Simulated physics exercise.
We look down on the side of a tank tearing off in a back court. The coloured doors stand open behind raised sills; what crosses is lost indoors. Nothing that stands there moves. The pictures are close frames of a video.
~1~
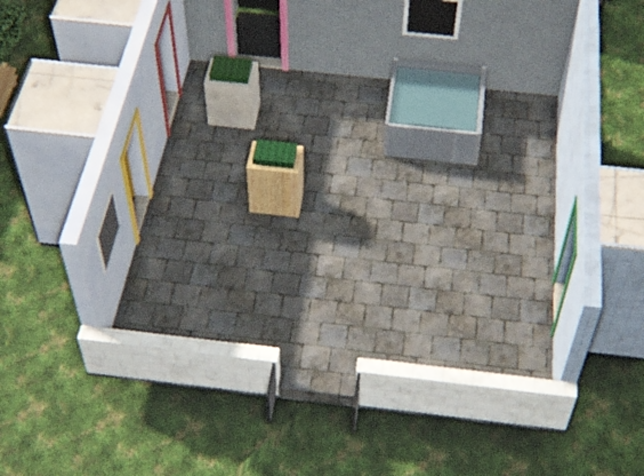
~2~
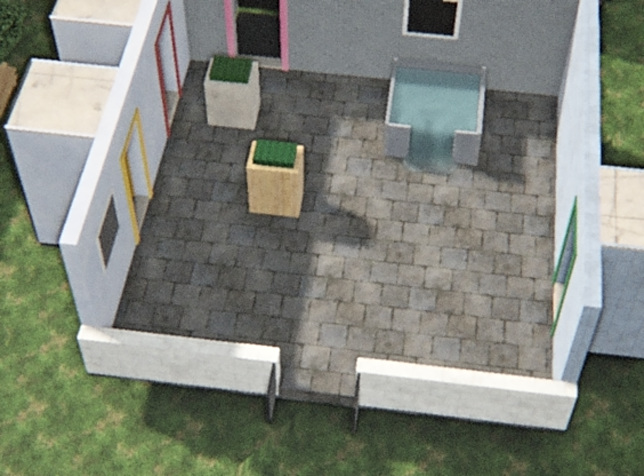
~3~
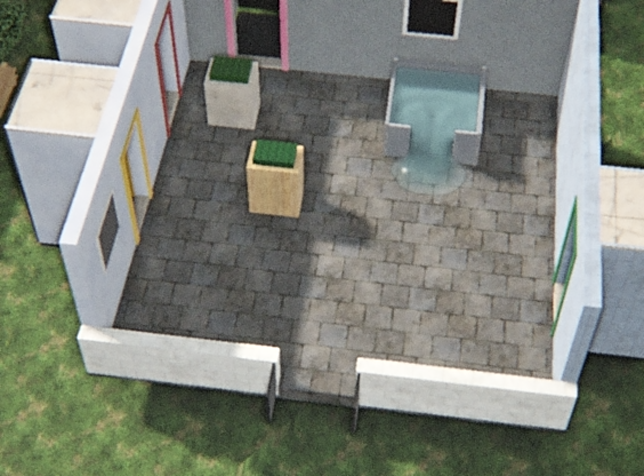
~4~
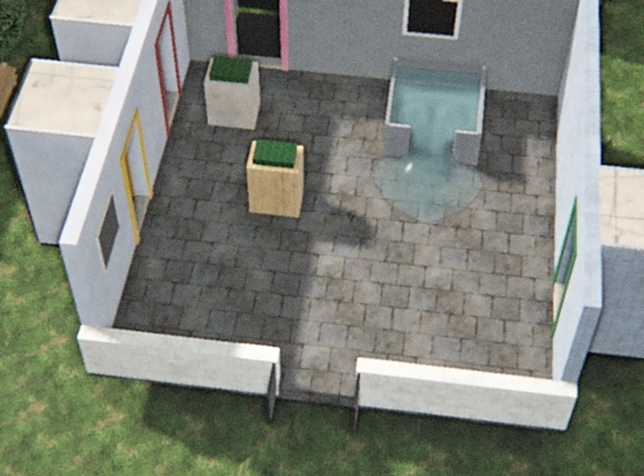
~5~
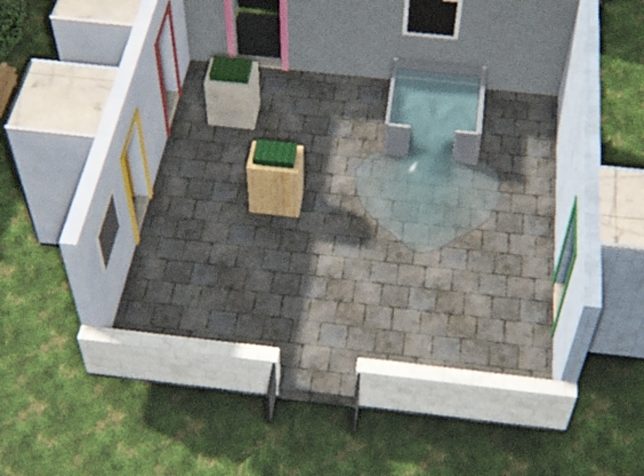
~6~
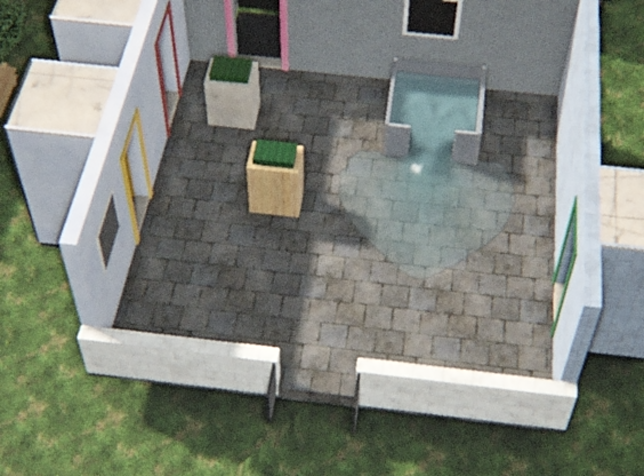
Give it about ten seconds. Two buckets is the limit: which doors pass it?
The red door admits no more than that; the green door admits no more than that; the yellow door admits no more than that; the pink door admits no more than that.
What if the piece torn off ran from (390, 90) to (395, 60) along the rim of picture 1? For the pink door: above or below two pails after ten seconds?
Then: Pink floods.
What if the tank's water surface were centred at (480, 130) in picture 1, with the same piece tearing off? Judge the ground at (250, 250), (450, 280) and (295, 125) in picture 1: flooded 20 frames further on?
In that order: Dry, flooded, free of water.
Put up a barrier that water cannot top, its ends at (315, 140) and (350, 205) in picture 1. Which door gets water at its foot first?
It is the one in green.
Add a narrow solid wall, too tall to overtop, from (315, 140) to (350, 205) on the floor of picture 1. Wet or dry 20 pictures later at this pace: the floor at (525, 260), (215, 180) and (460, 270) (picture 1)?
In that order: Under water, clear, under water.
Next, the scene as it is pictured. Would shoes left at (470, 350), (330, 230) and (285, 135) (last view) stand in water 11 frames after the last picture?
As listed: Wet, flooded, not flooded.
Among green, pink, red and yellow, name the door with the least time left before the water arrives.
The door marked green.
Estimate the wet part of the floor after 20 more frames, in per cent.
Near 50 in a hundred.
A moment on, water covers 35 % of the floor; the red door not reached, the green door not reached, the yellow door not reached, the pink door not reached.
Next, water covers 45 % of the floor; the red door not reached, the green door wet at the sill, nothing in, the yellow door not reached, the pink door not reached.
Then, water covers 50 % of the floor; the red door not reached, the green door wet at the sill, nothing in, the yellow door not reached, the pink door not reached.
Later, water covers 55 % of the floor; the red door not reached, the green door under two buckets in, the yellow door wet at the sill, nothing in, the pink door not reached.
In the end, water covers 75 % of the floor; the red door wet at the sill, nothing in, the green door under two buckets in, the yellow door wet at the sill, nothing in, the pink door not reached.
